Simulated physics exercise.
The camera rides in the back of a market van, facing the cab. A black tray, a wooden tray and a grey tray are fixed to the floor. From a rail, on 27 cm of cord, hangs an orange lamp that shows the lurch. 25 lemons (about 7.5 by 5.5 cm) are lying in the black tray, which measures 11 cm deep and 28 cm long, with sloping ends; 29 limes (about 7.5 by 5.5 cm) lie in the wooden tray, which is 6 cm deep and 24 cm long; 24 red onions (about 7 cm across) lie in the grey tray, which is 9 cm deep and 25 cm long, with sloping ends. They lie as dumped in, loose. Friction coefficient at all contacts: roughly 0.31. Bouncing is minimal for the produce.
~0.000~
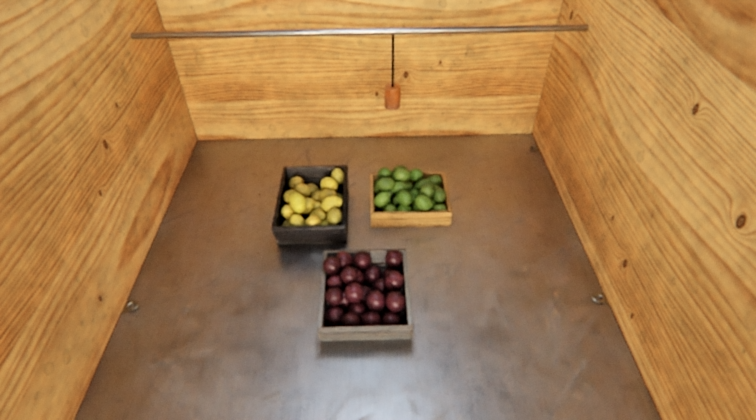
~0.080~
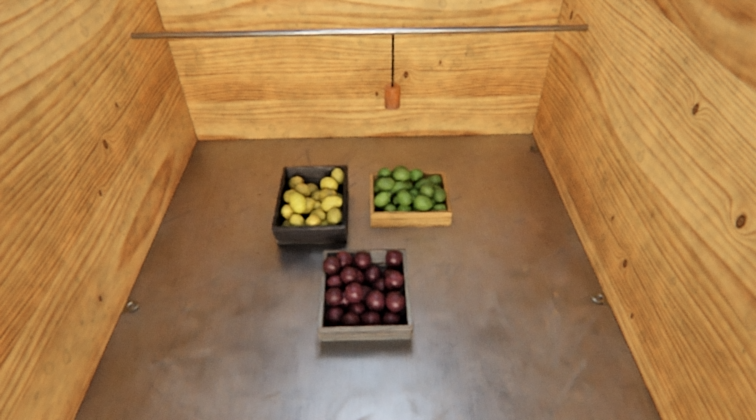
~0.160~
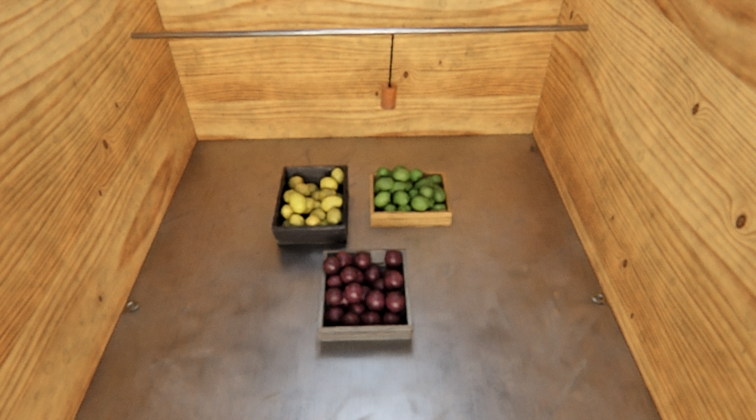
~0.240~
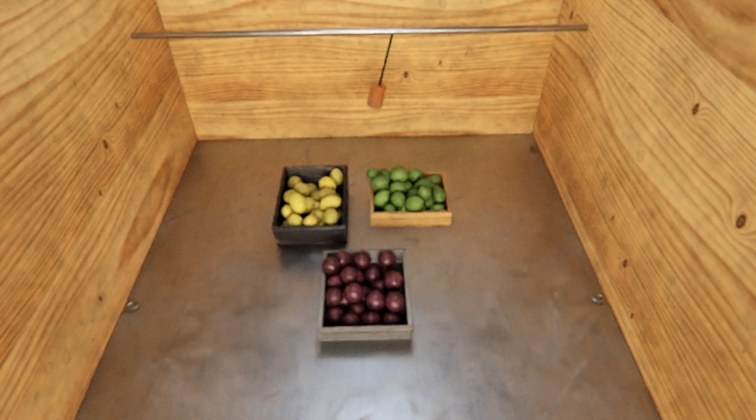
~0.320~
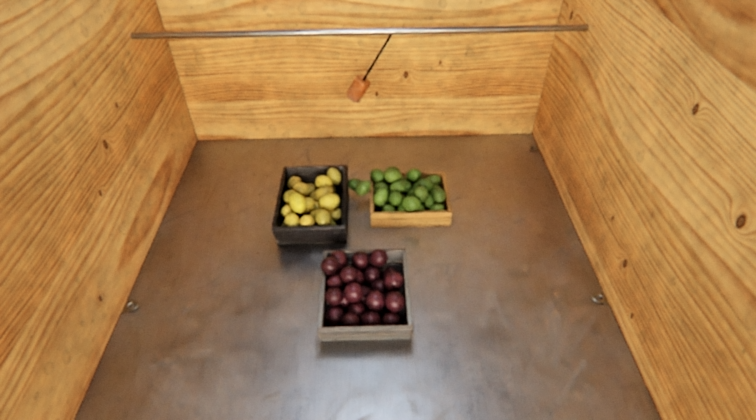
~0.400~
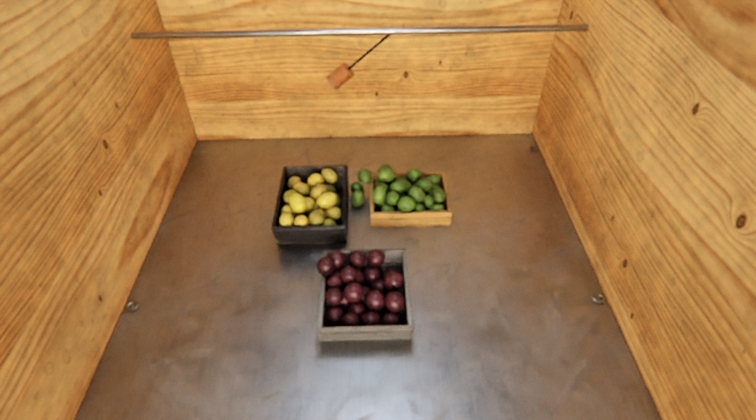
The orange lamp on the rail hung still, then swung far to the left, and a few limes rolled left out of the wooden tray, while the trays of yellow fruit and red onions stayed put.
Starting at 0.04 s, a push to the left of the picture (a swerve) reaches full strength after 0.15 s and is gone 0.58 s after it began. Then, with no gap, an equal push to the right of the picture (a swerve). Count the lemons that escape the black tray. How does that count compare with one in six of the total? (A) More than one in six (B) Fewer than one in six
B, fewer than one in six.
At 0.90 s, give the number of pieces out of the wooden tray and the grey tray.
Roughly - wooden tray: 5; grey tray: 1.
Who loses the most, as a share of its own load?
Wooden tray.
After 0.62 s, 0 of 25 out of the black tray, 5 of 29 out of the wooden tray and 1 of 24 out of the grey tray.
After 0.90 s, 0 of 25 out of the black tray, 5 of 29 out of the wooden tray and 1 of 24 out of the grey tray.
After 1.30 s, 0 of 25 out of the black tray, 8 of 29 out of the wooden tray and 1 of 24 out of the grey tray.
When it is over (at 1.80 s), 0 of 25 out of the black tray, 8 of 29 out of the wooden tray and 1 of 24 out of the grey tray. Asked share, 0 of 25, 0 per cent.
